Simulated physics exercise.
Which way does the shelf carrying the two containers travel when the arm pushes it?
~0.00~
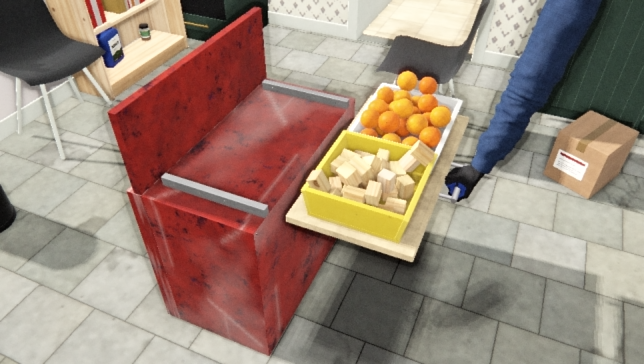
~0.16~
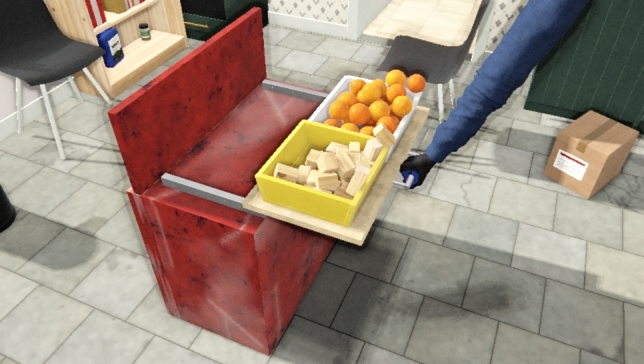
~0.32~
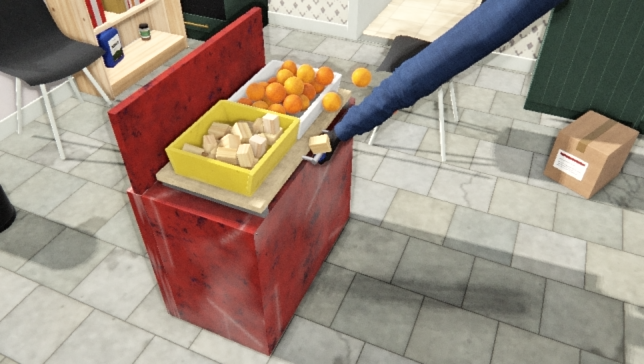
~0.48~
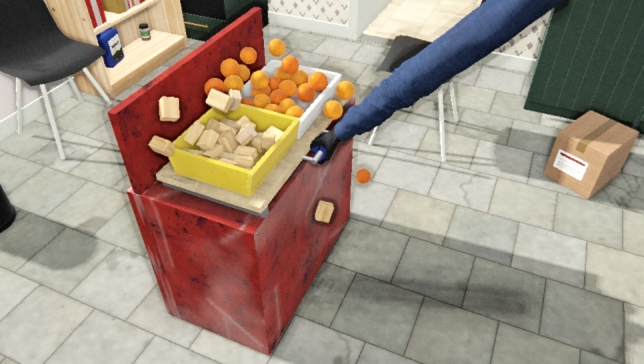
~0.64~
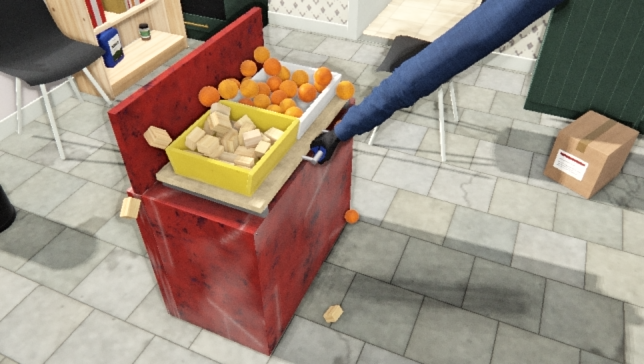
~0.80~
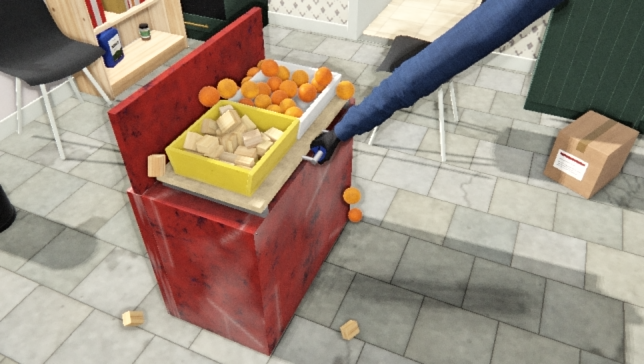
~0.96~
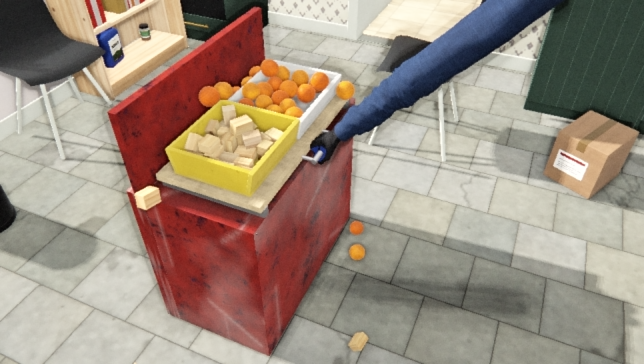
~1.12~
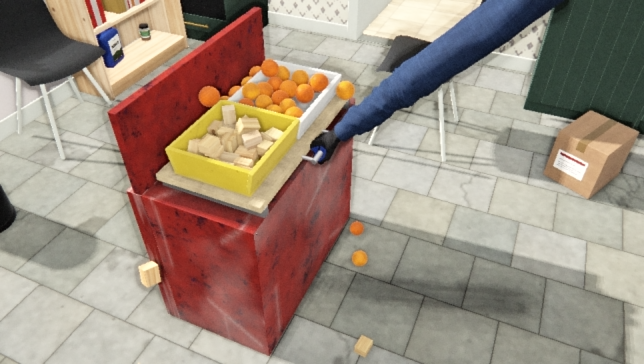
The shelf moves to the left, sliding in over the red unit before it stops.
